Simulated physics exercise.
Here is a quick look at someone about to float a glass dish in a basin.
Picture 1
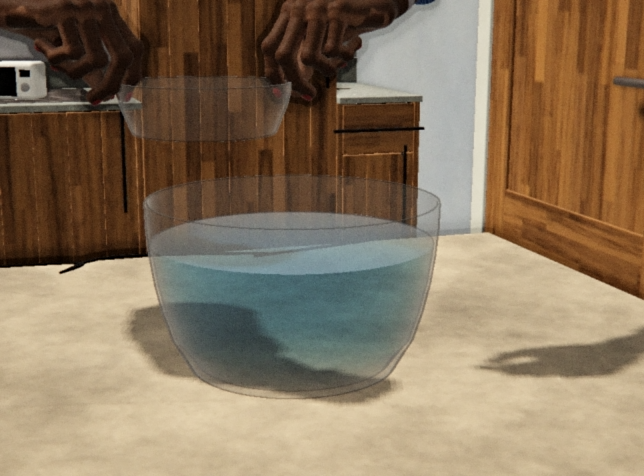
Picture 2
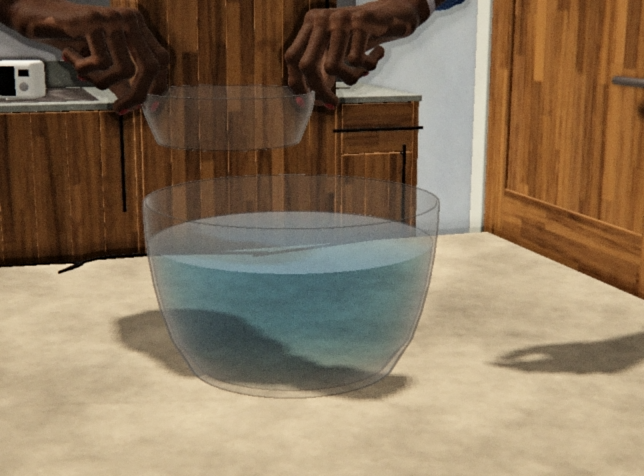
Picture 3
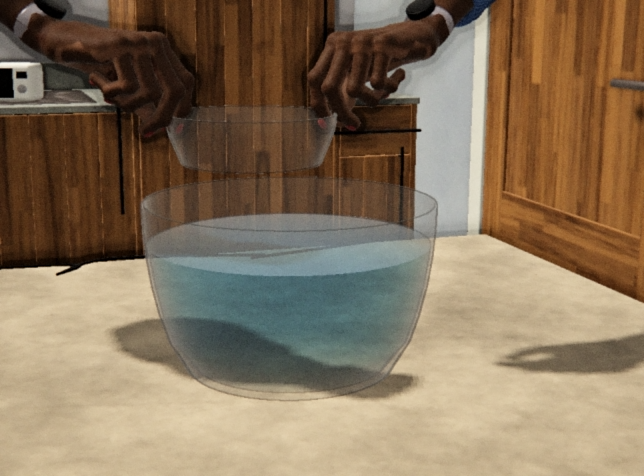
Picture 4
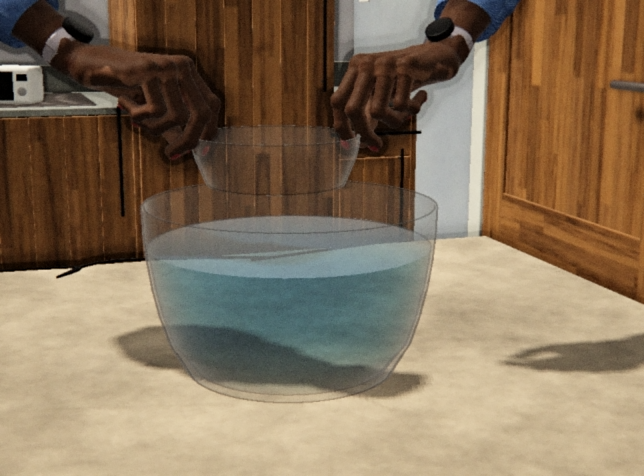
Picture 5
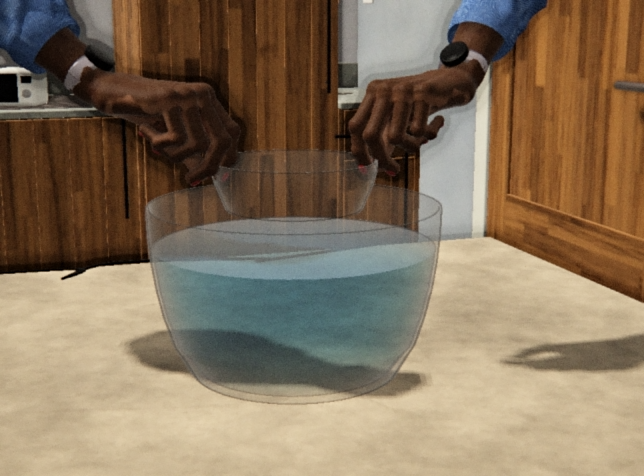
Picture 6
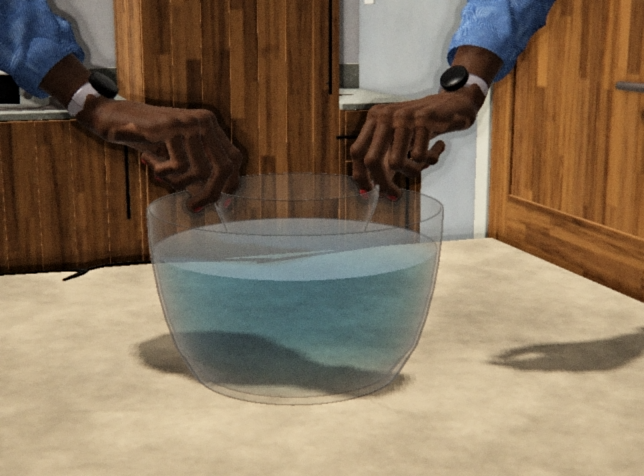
A clear glass dish, held by two hands, came down and drifted to the right over a larger see-through basin of bluish water until it was inside the rim, just above the surface.
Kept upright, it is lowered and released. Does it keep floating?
Yes.
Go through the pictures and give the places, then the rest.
In the first picture, dish (204, 104) empty; above the basin.
In the second picture, dish (228, 113) empty; coming down.
In the third picture, dish (251, 135) empty; lower.
In the fourth picture, dish (276, 156) empty; lower still.
In the fifth picture, dish (294, 181) empty; close to the surface.
In the sixth picture, dish (296, 206) empty; just over the surface.
Next, the dish dips into the water.
After that, it bobs and steadies.
Finally, the dish floats with most of its side showing.
